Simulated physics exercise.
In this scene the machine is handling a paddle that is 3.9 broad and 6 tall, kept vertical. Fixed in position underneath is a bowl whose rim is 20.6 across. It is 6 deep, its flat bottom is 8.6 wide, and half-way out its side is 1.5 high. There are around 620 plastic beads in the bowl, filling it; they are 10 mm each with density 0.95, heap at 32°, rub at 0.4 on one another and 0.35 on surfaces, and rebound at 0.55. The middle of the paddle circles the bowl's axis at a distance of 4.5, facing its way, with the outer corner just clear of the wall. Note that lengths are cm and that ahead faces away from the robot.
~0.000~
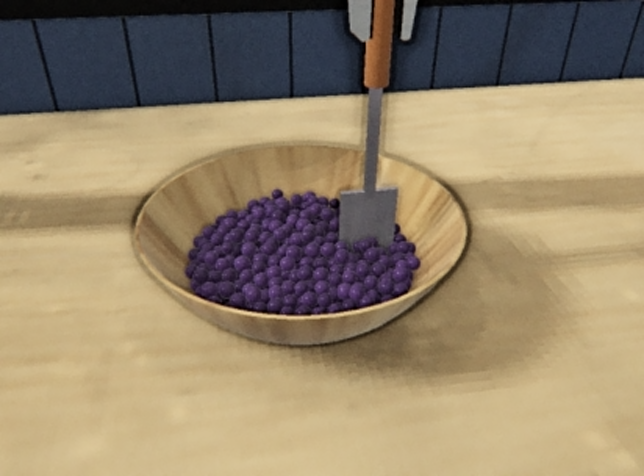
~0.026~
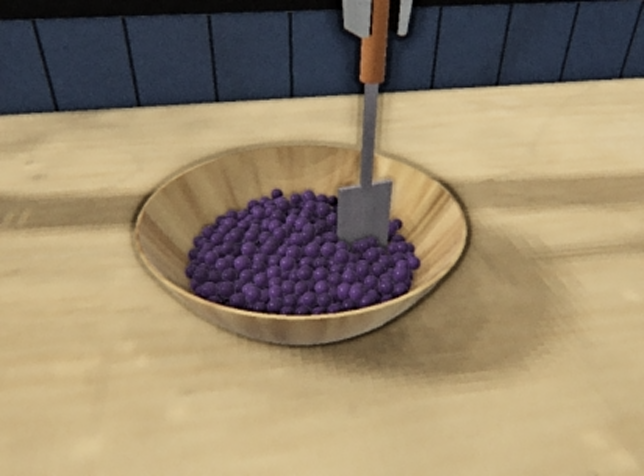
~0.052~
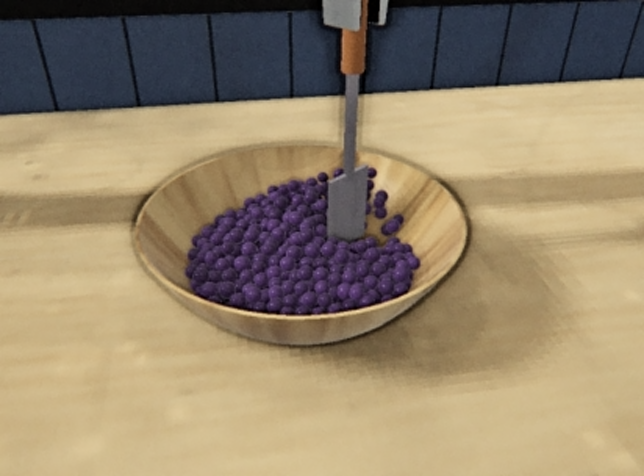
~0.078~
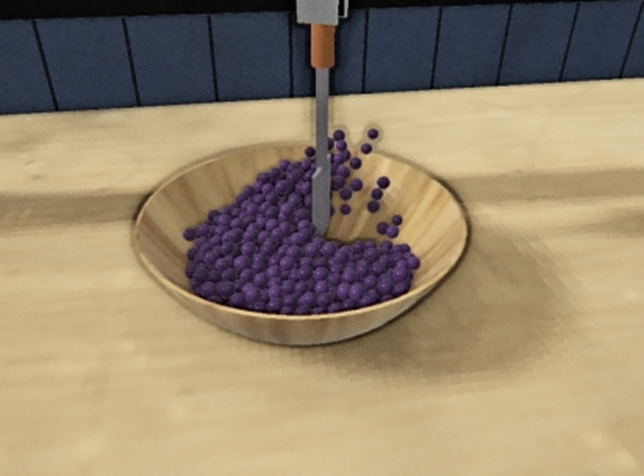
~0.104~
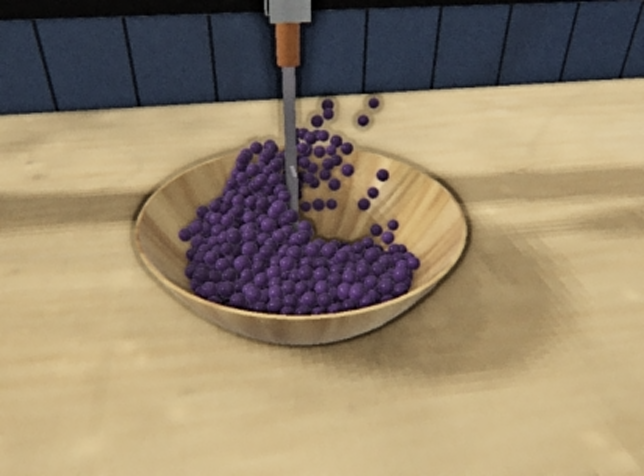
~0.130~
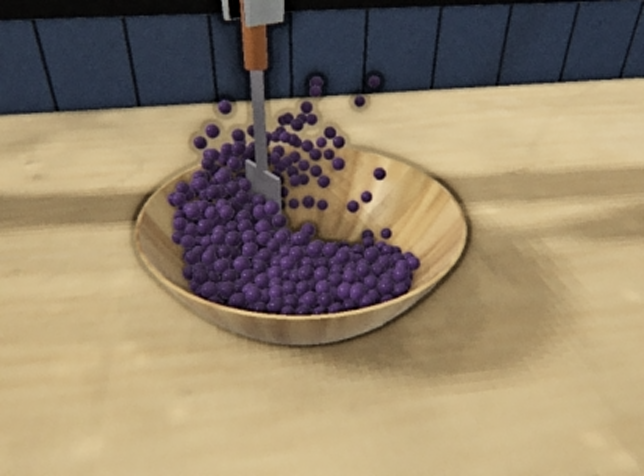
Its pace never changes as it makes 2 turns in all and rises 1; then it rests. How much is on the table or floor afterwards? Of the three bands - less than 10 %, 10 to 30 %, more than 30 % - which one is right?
The right band is more than 30 %.
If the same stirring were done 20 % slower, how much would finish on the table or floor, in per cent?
In that case it comes to around 25 percent.
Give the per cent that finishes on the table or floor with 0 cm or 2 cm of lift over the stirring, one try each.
50 % and 35 %.
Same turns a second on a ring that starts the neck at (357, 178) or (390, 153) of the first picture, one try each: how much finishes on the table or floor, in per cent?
I'd guess some 20 and 35 percent.
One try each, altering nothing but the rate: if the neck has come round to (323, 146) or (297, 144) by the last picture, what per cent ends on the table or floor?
Roughly 5 and 20 percent, in that order.
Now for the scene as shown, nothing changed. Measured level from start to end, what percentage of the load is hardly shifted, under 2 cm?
Roughly 5 percent.
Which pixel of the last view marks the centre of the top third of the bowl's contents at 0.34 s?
Centre of upper third: Approx. (414, 235) px.
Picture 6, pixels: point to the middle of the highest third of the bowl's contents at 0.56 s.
The centre is close to (235, 240).
By 0.34 s, 351° round, highest piece 12 above the table; 451 in the bowl, 81 on the table or floor, 85 in flight or on the tool.
By 0.56 s, 222° round, highest piece 9 above the table; 383 in the bowl, 210 on the table or floor, 24 in flight or on the tool.
By 0.87 s, 0° round, highest piece 4 above the table; 369 in the bowl, 248 on the table or floor.
By 1.57 s, 0° round, highest piece 4 above the table; 369 in the bowl, 248 on the table or floor.
Final count, 369 in the bowl, 248 on the table or floor. That is 40 % on the table or floor.
